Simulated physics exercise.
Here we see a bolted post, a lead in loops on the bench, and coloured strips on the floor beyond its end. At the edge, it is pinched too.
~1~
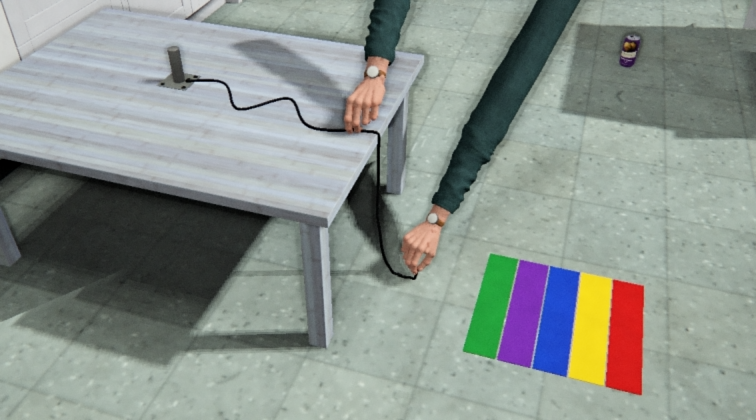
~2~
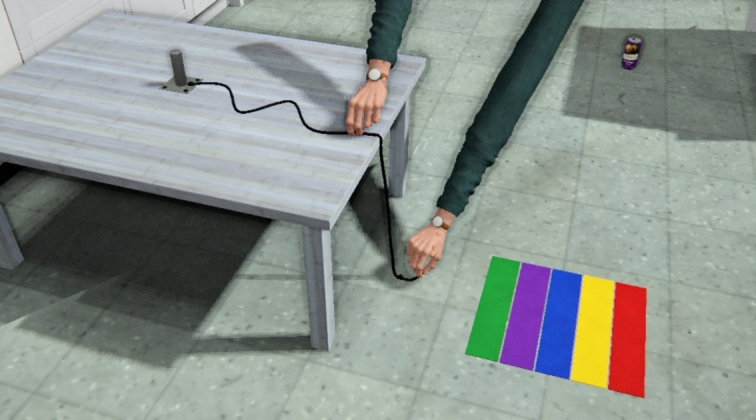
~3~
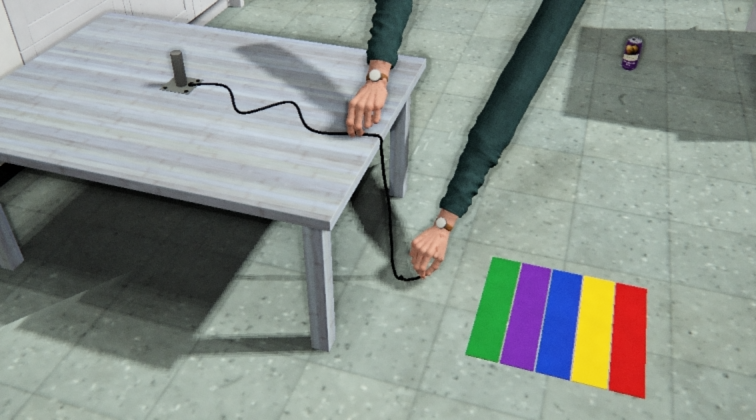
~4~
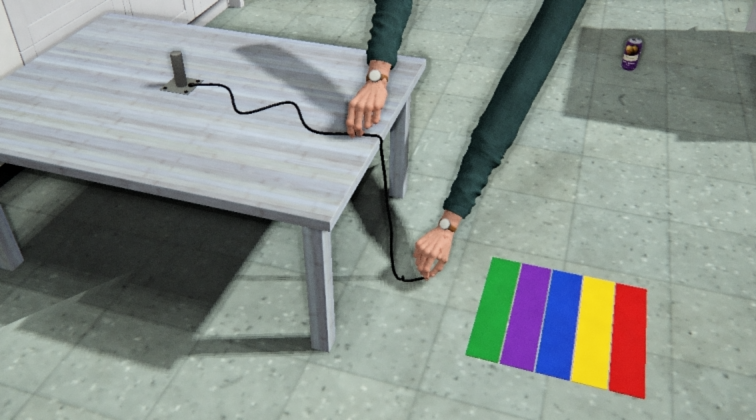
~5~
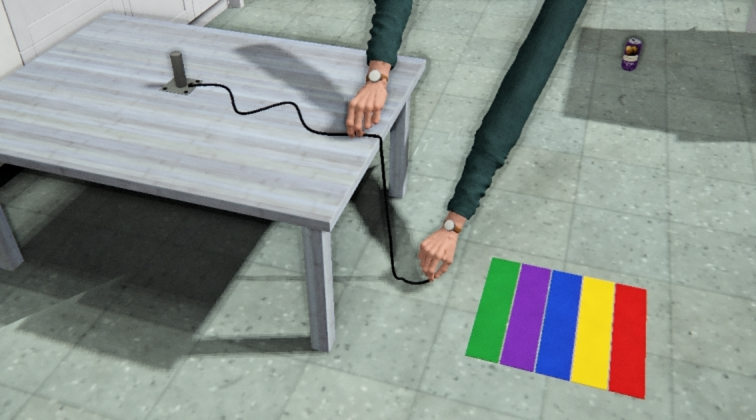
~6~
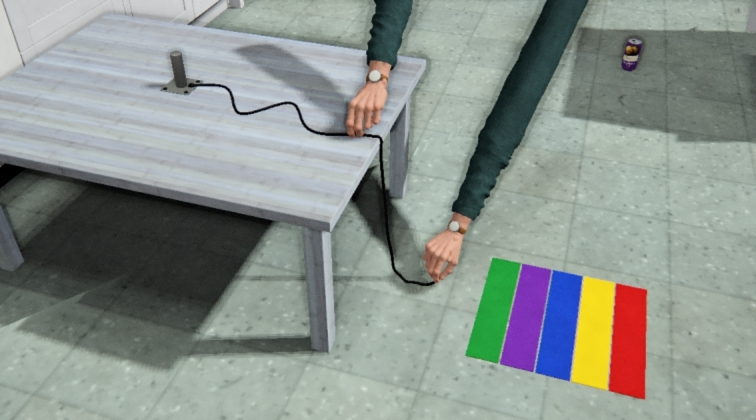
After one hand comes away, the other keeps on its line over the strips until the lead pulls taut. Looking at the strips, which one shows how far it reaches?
The yellow strip shows it.
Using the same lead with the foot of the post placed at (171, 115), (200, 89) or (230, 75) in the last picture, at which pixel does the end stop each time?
(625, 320), (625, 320) and (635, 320), in that order.
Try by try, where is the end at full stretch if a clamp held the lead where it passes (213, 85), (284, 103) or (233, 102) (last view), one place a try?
First try near (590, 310), second near (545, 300), third near (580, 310).
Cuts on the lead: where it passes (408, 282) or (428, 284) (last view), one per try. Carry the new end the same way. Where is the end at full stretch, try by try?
In order, around (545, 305) and (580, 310).
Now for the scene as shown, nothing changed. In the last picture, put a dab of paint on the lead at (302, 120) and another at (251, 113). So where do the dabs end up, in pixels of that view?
Around (350, 127); the other one around (280, 109).
Early on, end near (522, 297); over purple.
Midway, end near (570, 307); over blue.
At the end of the slack, end near (598, 314); over yellow. Over yellow.
